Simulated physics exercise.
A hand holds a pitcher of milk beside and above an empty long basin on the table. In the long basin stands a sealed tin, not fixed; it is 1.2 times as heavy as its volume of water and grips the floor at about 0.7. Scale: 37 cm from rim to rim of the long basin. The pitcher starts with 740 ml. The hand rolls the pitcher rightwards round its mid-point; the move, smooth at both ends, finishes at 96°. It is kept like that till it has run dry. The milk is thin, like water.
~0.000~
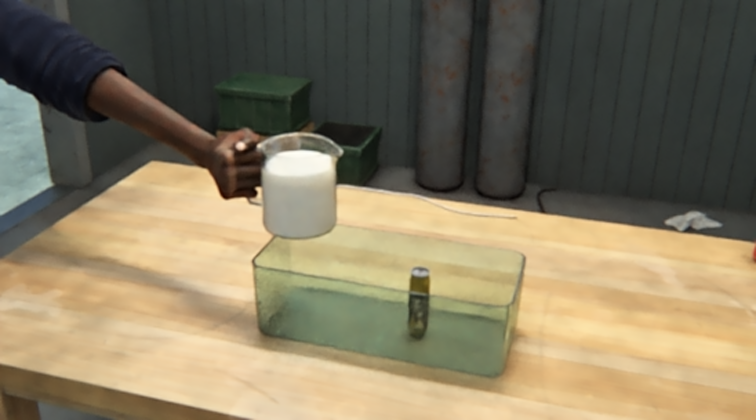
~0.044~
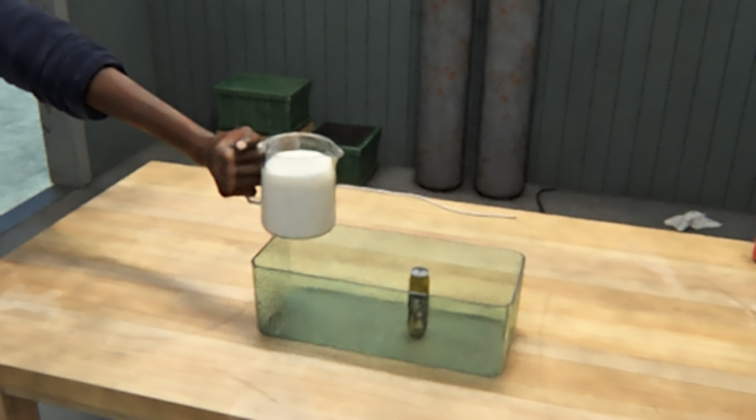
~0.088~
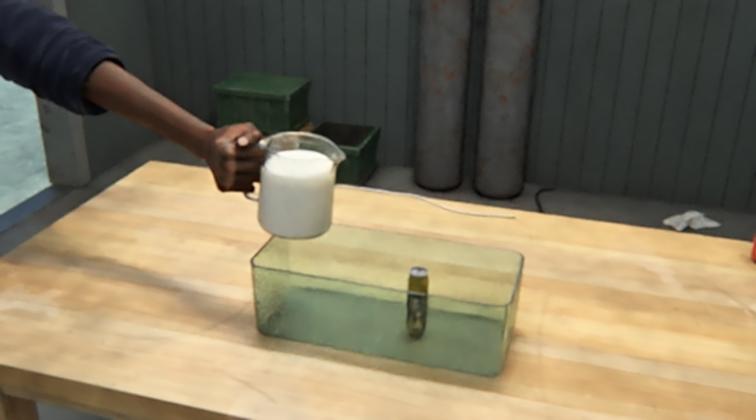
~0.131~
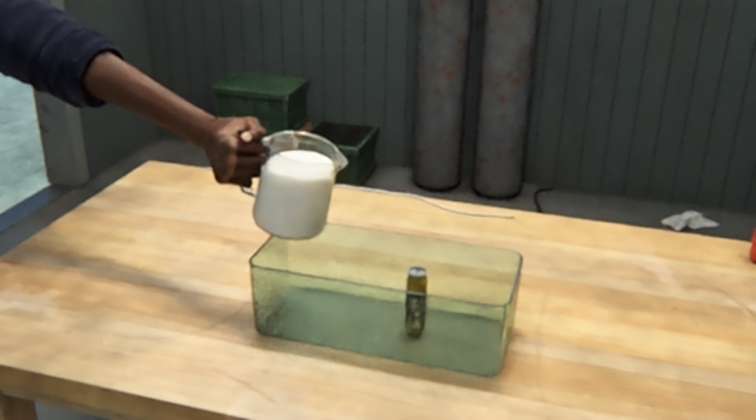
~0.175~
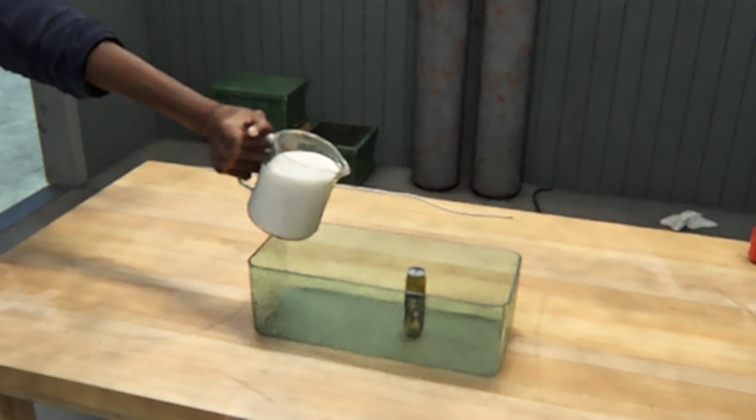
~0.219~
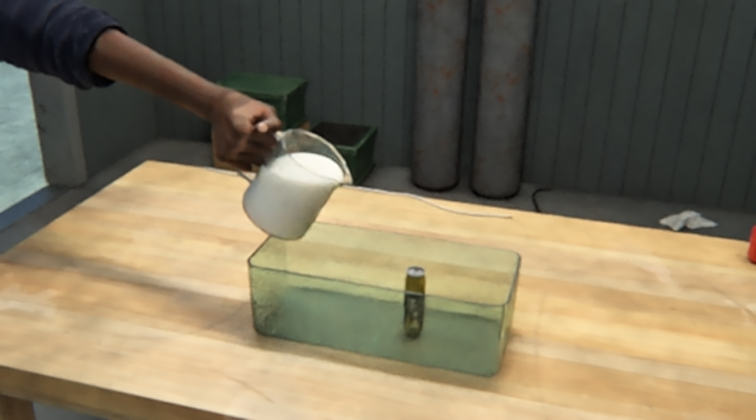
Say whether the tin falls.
It keeps standing.
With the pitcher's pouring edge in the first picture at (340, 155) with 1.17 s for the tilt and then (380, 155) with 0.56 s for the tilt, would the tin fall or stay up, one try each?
First it keeps standing; then it goes over.
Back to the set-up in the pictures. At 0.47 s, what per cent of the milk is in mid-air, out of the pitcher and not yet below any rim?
Some 18 per cent.
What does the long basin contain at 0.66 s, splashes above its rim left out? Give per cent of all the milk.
About 56 per cent.
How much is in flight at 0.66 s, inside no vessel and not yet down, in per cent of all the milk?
Near 12 in a hundred.
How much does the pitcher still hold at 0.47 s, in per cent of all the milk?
Some 70 per cent.
Then, 0.47 s in, the tilt is 90° and 69 per cent is still to pour; the tin stands where it began.
Then, 0.66 s in, the tilt is 96° and 30 per cent is still to pour; the tin stands where it began.
Then, 0.85 s in, the tilt is 96° and 13 per cent is still to pour; the tin stands where it began.
Then, 1.06 s in, the tilt is 96° and 6 per cent is still to pour; the tin stands where it began.
Finally, the tin stands where it began.
